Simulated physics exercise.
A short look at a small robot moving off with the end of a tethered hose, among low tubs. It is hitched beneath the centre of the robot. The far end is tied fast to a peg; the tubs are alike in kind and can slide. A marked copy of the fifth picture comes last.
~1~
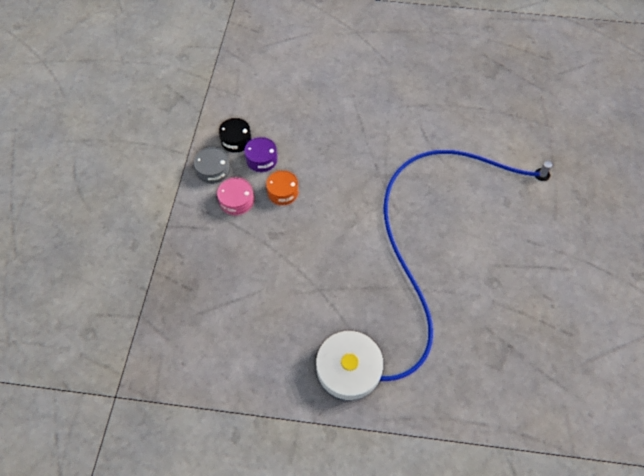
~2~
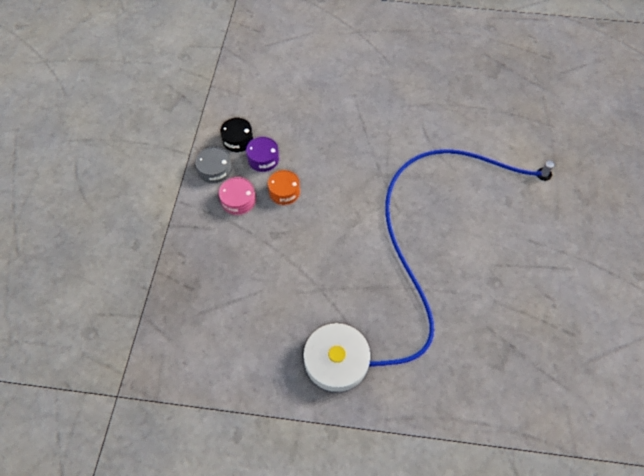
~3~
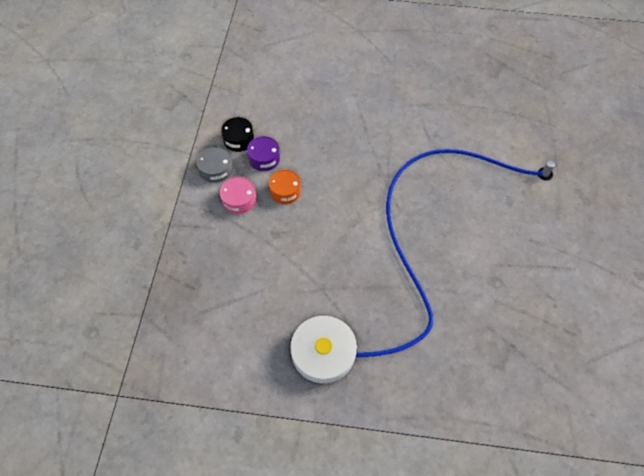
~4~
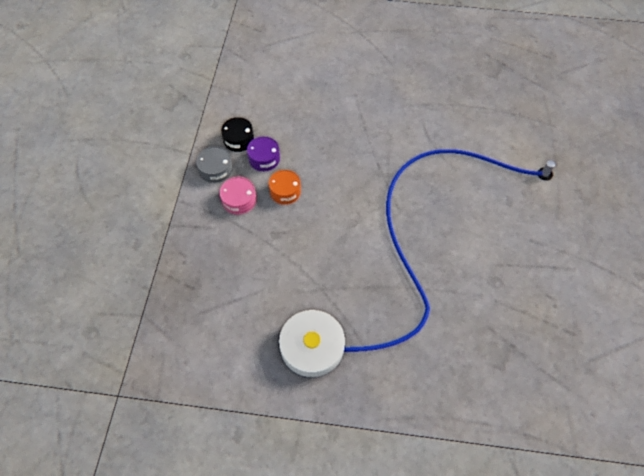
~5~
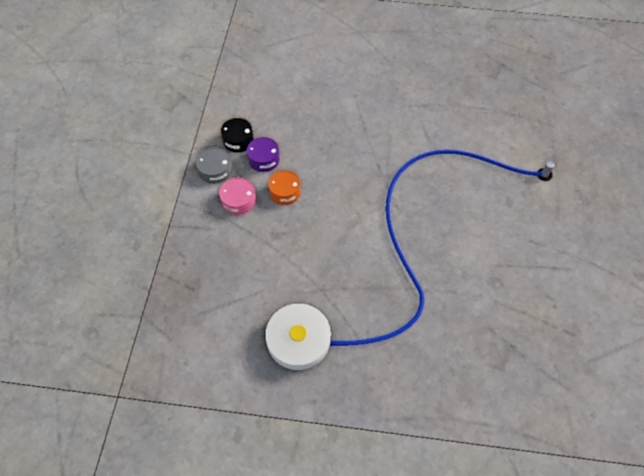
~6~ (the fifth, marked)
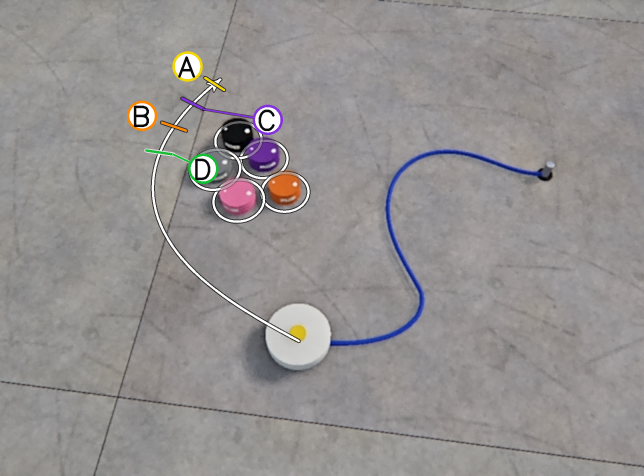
At the start, a round white robot with a yellow centre sits at the lower middle, joined by a curving blue hose to a small peg at the upper right. The robot slides a short way left and slightly upward, drawing the hose's near end along, while five coloured tubs stay clustered in place.
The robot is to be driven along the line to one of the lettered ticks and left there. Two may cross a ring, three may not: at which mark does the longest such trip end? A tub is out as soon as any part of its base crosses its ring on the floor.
No farther than B.
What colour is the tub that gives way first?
The pink tub.
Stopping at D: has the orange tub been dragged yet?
No.
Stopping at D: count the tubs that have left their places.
The count is none.
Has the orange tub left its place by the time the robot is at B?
No.
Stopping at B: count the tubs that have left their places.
One.
On the marked copy, A at (215, 84); B at (174, 127); C at (193, 104); D at (160, 152); the route from (299, 341) via (156, 211) to (220, 79).
Following B. Soon after the start, robot (200, 274).
Later, robot (151, 192).
In the end, robot (172, 121); pink tub (244, 182); one over the rings.
As for the rest, A has five over the rings; C has five over the rings; D is within the limit but short.
